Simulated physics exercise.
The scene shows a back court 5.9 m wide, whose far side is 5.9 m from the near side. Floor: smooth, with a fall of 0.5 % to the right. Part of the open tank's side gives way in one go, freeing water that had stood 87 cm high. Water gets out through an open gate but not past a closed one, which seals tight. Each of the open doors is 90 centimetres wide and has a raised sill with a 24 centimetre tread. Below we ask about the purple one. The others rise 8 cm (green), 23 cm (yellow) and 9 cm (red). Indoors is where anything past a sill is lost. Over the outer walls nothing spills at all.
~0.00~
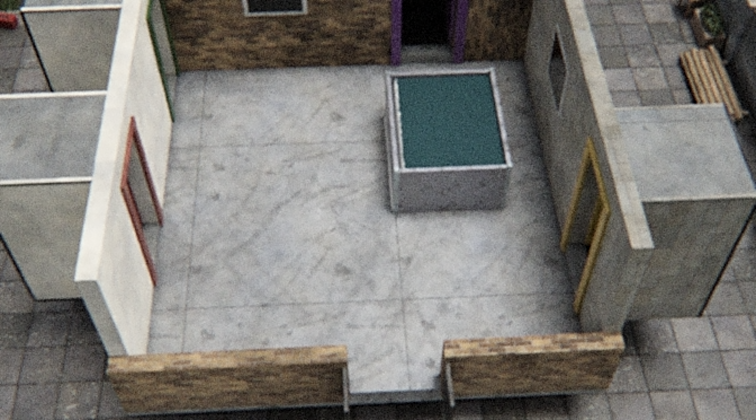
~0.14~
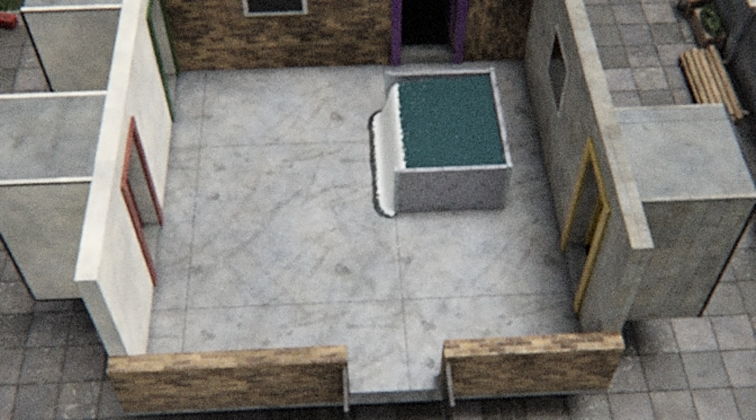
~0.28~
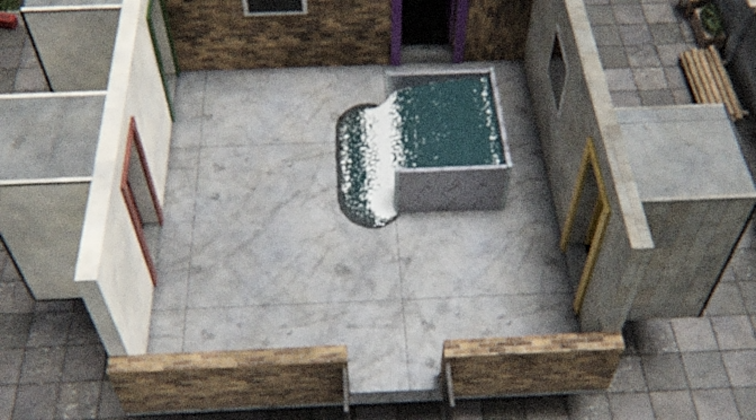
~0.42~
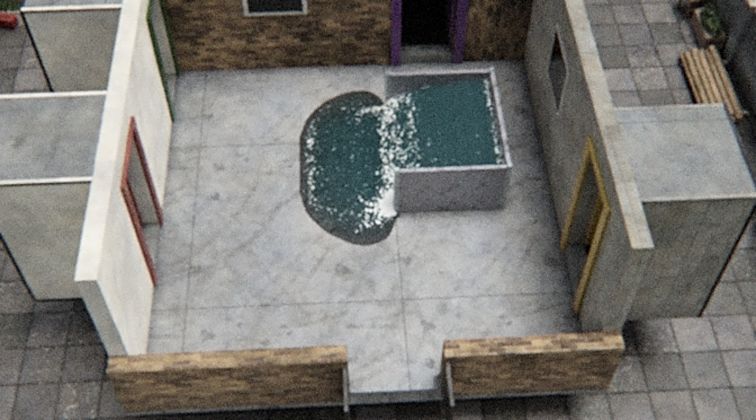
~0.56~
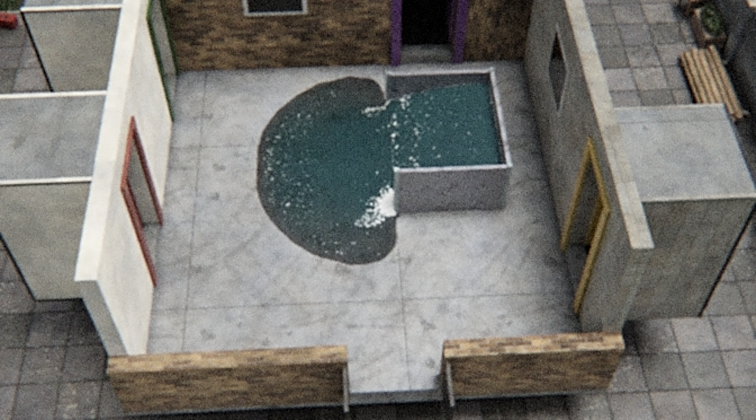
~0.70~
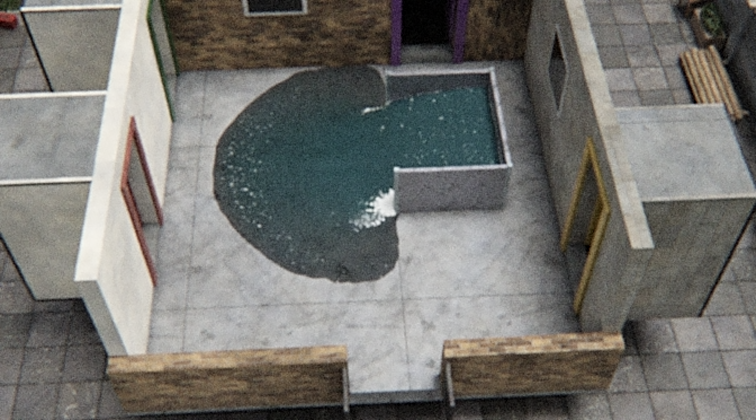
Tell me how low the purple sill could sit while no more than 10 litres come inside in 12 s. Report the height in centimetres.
At least 5 cm or so.
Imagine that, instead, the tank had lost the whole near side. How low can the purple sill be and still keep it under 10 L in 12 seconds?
It needs to be about 5.0 cm high.
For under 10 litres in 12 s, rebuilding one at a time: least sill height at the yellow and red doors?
You'd want some 9.0 cm at yellow and some 24 cm at red.
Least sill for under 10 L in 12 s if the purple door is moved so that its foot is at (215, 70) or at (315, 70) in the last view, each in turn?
29 and 9.5 cm.
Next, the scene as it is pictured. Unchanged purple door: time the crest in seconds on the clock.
Approximately 11.0 s.
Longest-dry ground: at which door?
Last comes the yellow one.
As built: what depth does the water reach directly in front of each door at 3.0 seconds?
Centimetres: Green = 26, purple = 0, yellow = 0, red = 18.
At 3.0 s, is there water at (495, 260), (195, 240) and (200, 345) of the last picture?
Status: Clear / submerged / submerged.
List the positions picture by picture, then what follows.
The first frame shows still water, 87 cm deep, in the open tank at (446, 122); the purple door at (429, 18) is dry.
In the second frame, the front is at (380, 209), 0.3 m from the gap at (394, 150); 0.5 m2 of floor is wet, 87 cm left at the back.
In the third frame, the gap is at (394, 151), the front 0.8 m out at (343, 201); the back of the open tank holds 79 cm.
In the fourth frame, water pours out at (394, 153) and has run 1.3 m, to (307, 200); about 13 cm deep outside, 75 cm at the back.
In the fifth frame, the gap is at (394, 154), the front 2.0 m out at (264, 195); the back of the open tank holds 72 cm.
In the sixth frame, water pours out at (394, 154) and has run 2.7 m, to (220, 194); about 7 cm deep outside, 64 cm at the back; 1.0 m in a straight line remain to the purple door at (429, 18).
After 1.4 s water covers 50 % of the floor, deepest (42 cm) near (167, 175); it has not reached the purple door.
After 3.0 s water covers 55 % of the floor, deepest (34 cm) near (143, 385); it has not reached the purple door.
After 12.0 s water covers 95 % of the floor, deepest (12 cm) near (499, 137); 8 cm at the purple door, 0 litres in over its 20 cm sill.
At the purple door as built, the water arrived by 3.7 s and peaked near 9 cm at 11.2 s.
Run again over the same 12 s with other heights there, 15 litres in over 4.5 cm, 6 litres over 6 cm. The limit of 10 litres is kept from about 5 cm up.
